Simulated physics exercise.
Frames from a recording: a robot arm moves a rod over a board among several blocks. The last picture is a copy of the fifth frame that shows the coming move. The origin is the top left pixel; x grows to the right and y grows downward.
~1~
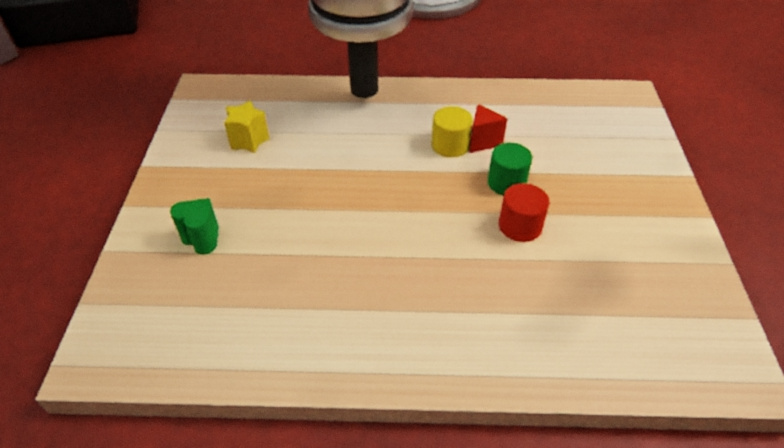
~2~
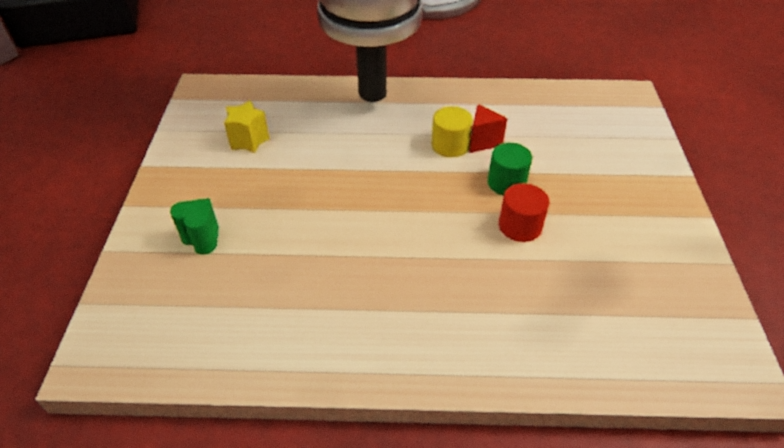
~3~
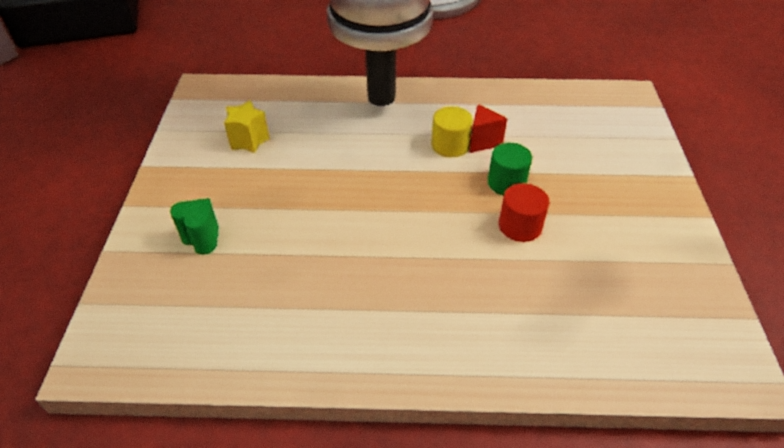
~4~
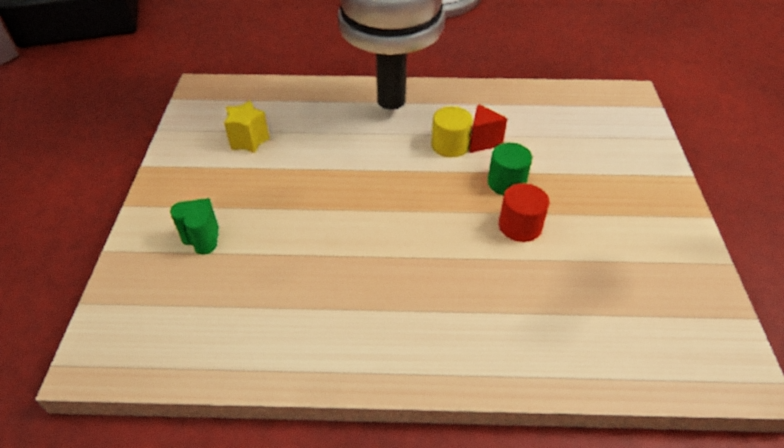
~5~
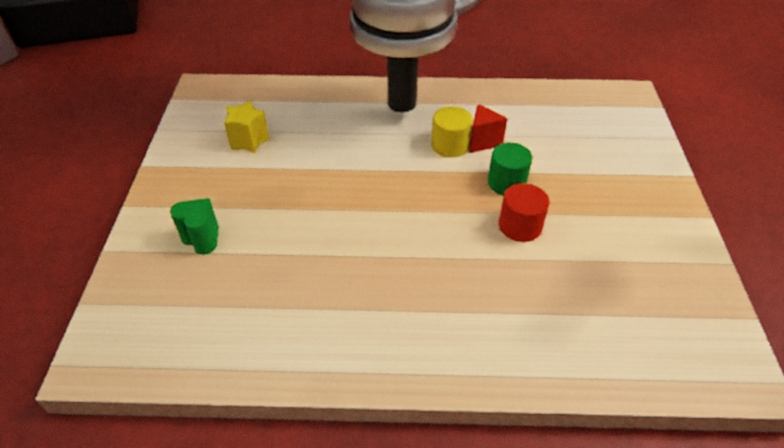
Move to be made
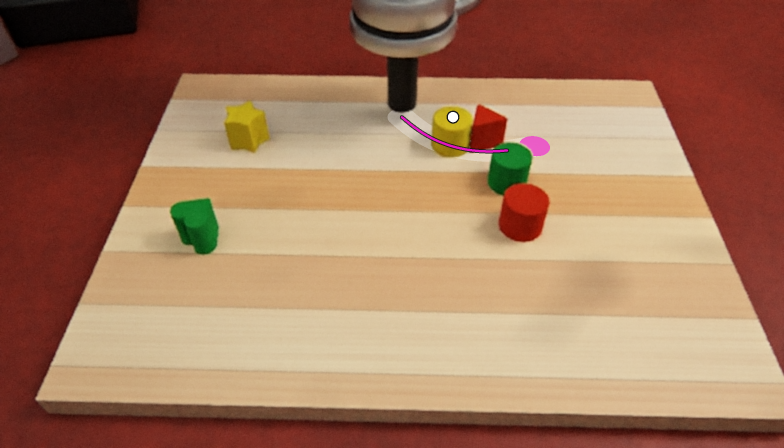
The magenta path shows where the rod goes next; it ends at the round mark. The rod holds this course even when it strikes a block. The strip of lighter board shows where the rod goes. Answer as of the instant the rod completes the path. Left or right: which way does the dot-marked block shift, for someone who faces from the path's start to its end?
Answer: Rightward.
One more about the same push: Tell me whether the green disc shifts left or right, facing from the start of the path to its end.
Pushed right.
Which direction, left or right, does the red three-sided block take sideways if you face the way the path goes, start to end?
My answer: Left.
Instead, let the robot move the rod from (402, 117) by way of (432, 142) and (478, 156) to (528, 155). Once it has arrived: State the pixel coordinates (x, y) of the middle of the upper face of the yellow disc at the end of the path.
The yellow disc ends near (561, 147).
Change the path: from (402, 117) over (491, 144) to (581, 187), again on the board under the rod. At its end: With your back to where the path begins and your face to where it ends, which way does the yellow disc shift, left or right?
It goes right.
Path on the board, from (402, 117) by way of (436, 140) and (485, 151) to (535, 146); the dot is on the yellow disc.
The first path, step by step. One third of the way, rod (437, 128); yellow disc (469, 125); red three-sided block (497, 117), turned 45° anticlockwise.
Two thirds of the way, rod (489, 138); yellow disc (518, 142); red three-sided block (524, 117), turned 80° anticlockwise; green disc (534, 169).
At the end, rod (538, 133); yellow disc (541, 144); red three-sided block (573, 111), turned 85° anticlockwise; green disc (539, 172).
